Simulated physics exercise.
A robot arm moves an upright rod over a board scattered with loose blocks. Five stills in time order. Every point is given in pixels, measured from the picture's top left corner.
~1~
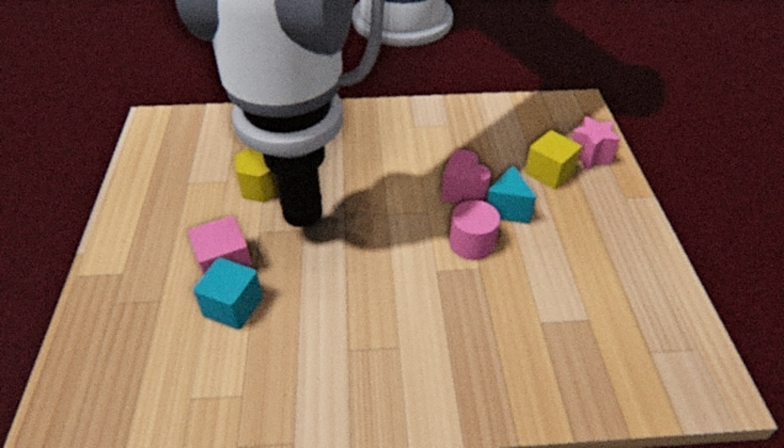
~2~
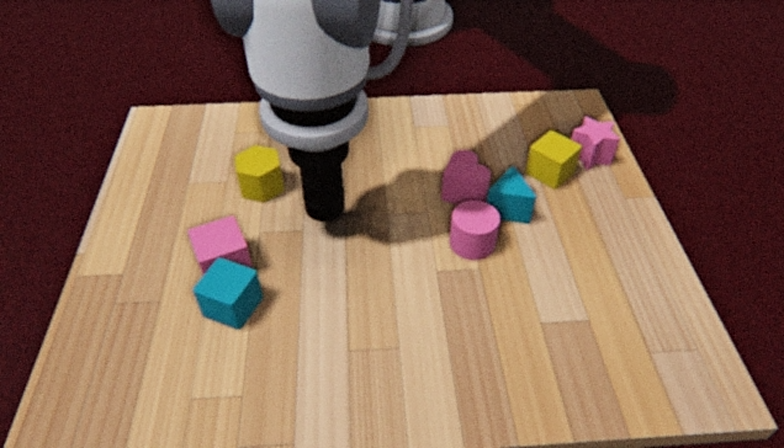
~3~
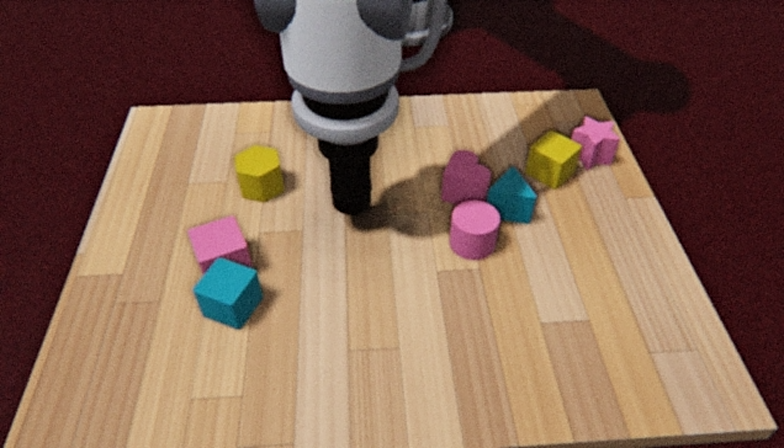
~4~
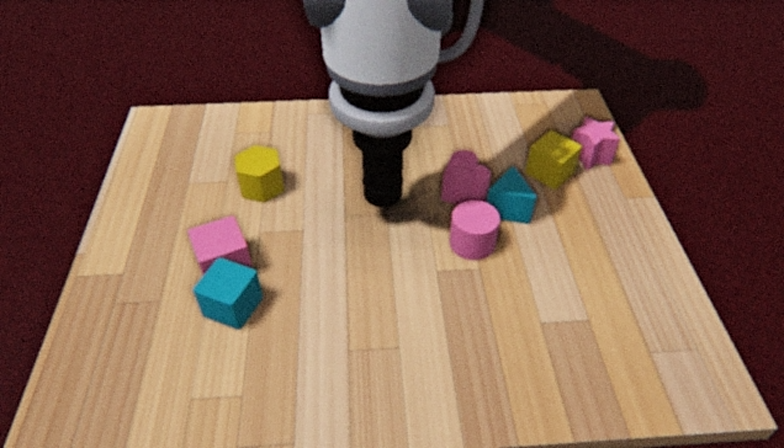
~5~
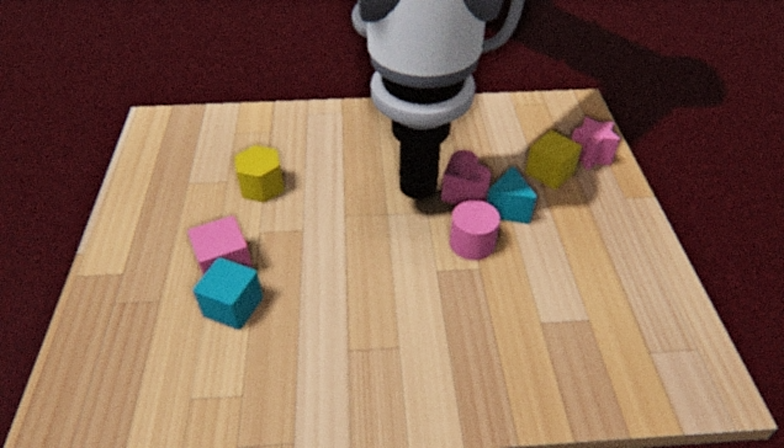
A robot arm moves its black rod rightward across a wooden board, leaving the blocks still.
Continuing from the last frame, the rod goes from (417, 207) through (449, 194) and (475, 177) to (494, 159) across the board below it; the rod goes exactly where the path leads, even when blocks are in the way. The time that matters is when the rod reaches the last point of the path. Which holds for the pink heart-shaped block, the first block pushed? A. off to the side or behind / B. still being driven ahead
My pick is A.
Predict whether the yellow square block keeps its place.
From what I can tell, it won't keep its place.
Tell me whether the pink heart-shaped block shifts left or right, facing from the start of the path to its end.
The answer is right.
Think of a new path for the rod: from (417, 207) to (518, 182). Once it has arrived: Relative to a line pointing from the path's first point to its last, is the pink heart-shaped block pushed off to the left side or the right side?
Picture yourself facing from the start of the path to its end: The pink heart-shaped block moves off to your left.
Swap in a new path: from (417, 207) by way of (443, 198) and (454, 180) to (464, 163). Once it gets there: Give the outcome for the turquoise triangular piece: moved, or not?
Once the path is done, it remains where it sat before.
The first path, step by step. One third of the way, rod at (451, 174); pink heart-shaped block at (493, 157).
Two thirds of the way, rod at (477, 158); pink heart-shaped block at (520, 148), turned 30° clockwise; turquoise triangular piece at (517, 184), turned 15° clockwise.
At the end, rod at (497, 139); pink heart-shaped block at (535, 140), turned 75° clockwise; pink cylinder unmoved; turquoise triangular piece at (517, 184), turned 15° clockwise; yellow square block at (575, 150).
